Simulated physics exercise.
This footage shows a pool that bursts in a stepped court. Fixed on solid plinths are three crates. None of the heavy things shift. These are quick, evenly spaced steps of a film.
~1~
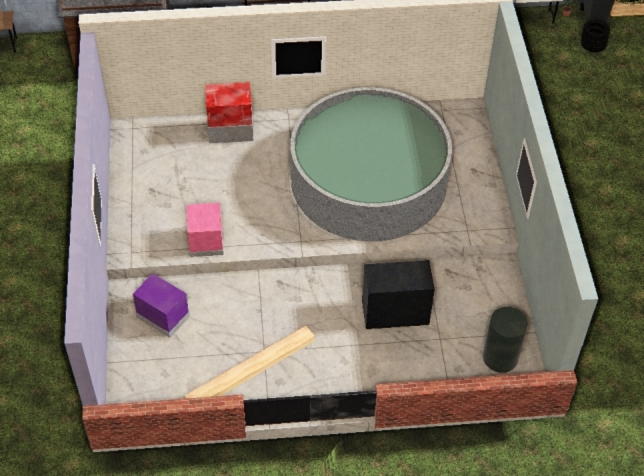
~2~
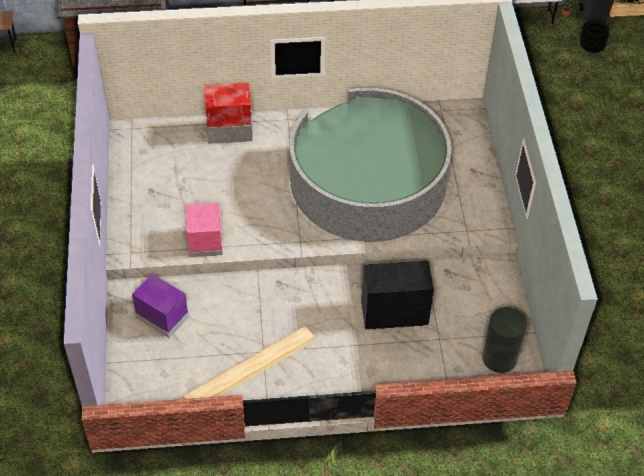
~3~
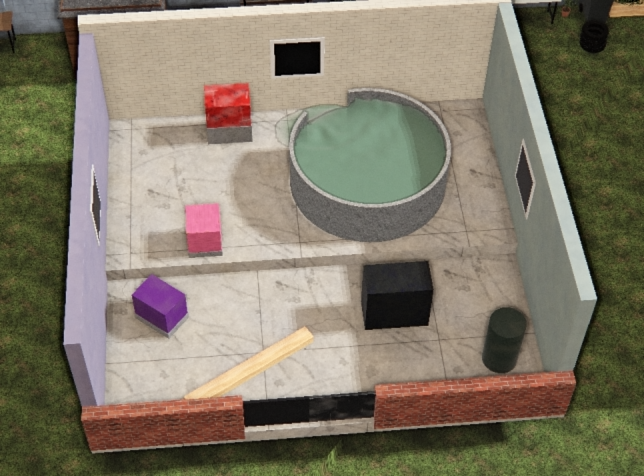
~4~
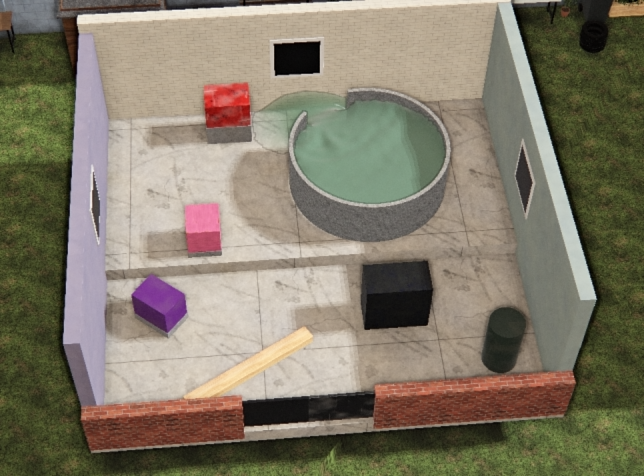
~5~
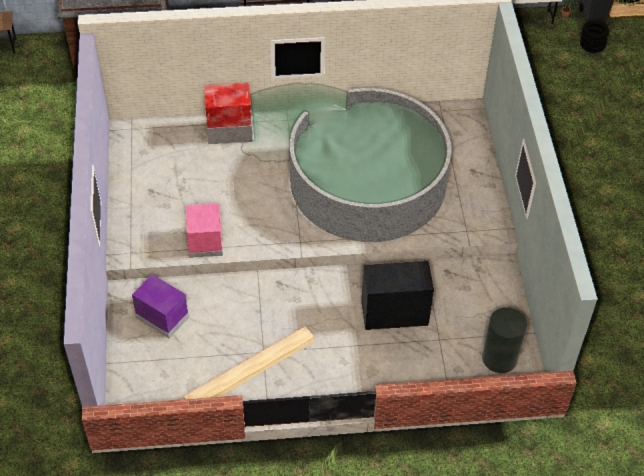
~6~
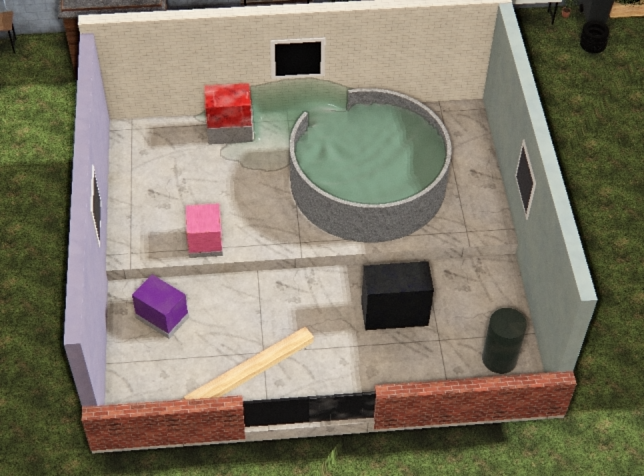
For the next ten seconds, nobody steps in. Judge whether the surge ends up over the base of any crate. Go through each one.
The red crate gets wet. The pink crate gets wet. The purple crate gets wet.
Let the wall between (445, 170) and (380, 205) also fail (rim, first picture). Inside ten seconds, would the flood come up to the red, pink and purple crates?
Here's how it goes: The red crate is left untouched, the pink crate is left untouched, and the purple crate is swamped.
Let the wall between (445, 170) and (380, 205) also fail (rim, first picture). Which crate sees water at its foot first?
It is the one in purple.
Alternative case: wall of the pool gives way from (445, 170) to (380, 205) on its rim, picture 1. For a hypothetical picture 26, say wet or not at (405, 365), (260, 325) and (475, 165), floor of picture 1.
In order: Swamped, swamped, swamped.
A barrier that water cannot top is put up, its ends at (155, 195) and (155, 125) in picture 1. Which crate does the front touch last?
That is the purple one.
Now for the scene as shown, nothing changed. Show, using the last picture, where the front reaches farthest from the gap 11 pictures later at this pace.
My guess is roughly (107, 266).
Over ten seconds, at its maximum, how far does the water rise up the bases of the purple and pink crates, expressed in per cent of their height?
About 140 percent and about 150 percent.
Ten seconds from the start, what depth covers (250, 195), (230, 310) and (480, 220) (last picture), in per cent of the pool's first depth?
The depths come to near 4, 18 and 6 per cent respectively.
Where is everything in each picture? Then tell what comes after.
In the first frame, still water in the pool at (371, 147).
In the second frame, the front is at a hidden place, out from the gap on the pool's far side.
In the third frame, water pours out on the pool's far side and has run to (280, 130).
In the fourth frame, water pours out on the pool's far side and has run to (259, 112).
In the fifth frame, water pours out on the pool's far side and has run to a hidden place.
In the sixth frame, the front is at (198, 116), out from the gap on the pool's far side.
A moment on, water covers 20 % of the floor; the red crate water round its plinth, the pink crate not reached, the purple crate not reached.
Next, water covers 40 % of the floor; the red crate water round its plinth, the pink crate water round its plinth, the purple crate not reached.
Then, water covers 75 % of the floor; the red crate water round its plinth, the pink crate water round its plinth, the purple crate water round its plinth.
Later, water covers 95 % of the floor; the red crate water round its plinth, the pink crate water round its plinth, the purple crate water round its plinth.
In the end, water covers 95 % of the floor; the red crate was topped, the pink crate was topped, the purple crate was topped.
